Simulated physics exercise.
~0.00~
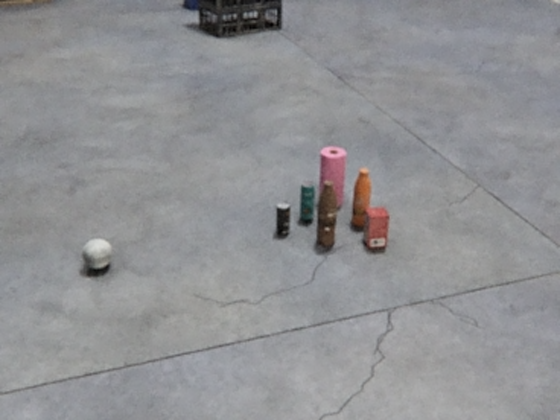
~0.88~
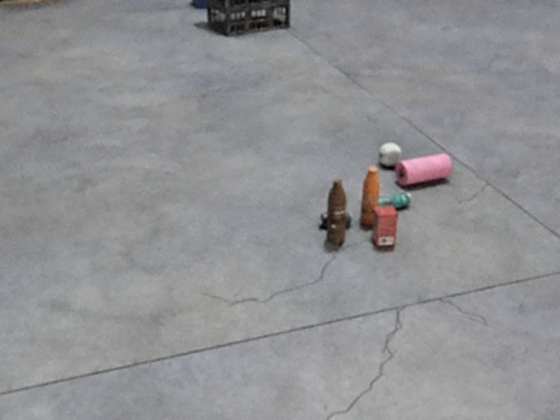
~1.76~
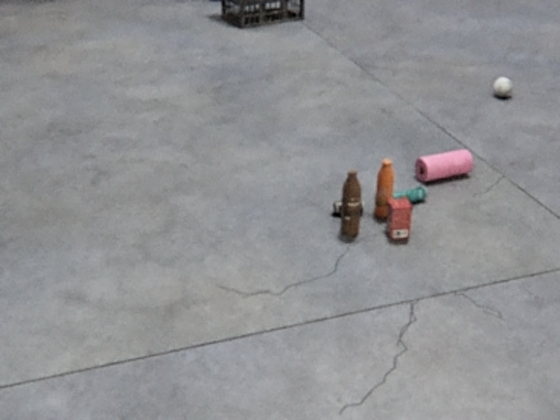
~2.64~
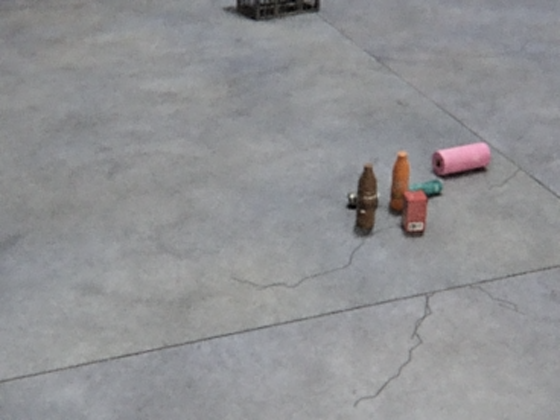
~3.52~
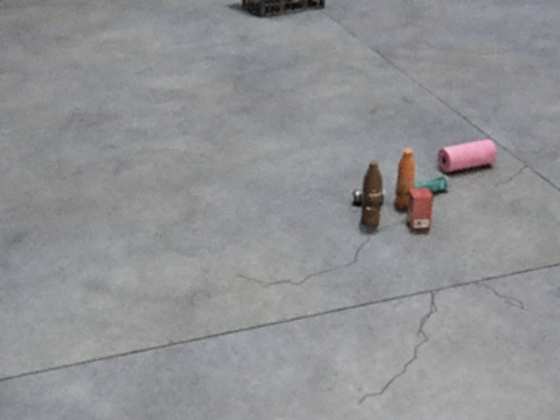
A white ball rolls in from the left across a cracked grey concrete floor, seen from above at an angle, with a dark crate at the top edge. Ahead of it stand a pink roll, a turquoise can, a black can, a brown bottle, an orange bottle and a red carton. The ball passes through the group, and the pink roll and both cans topple. It rolls on toward the upper right and leaves the view as the view shifts slightly left. The roll and cans end lying down, while both bottles and the carton remain upright.
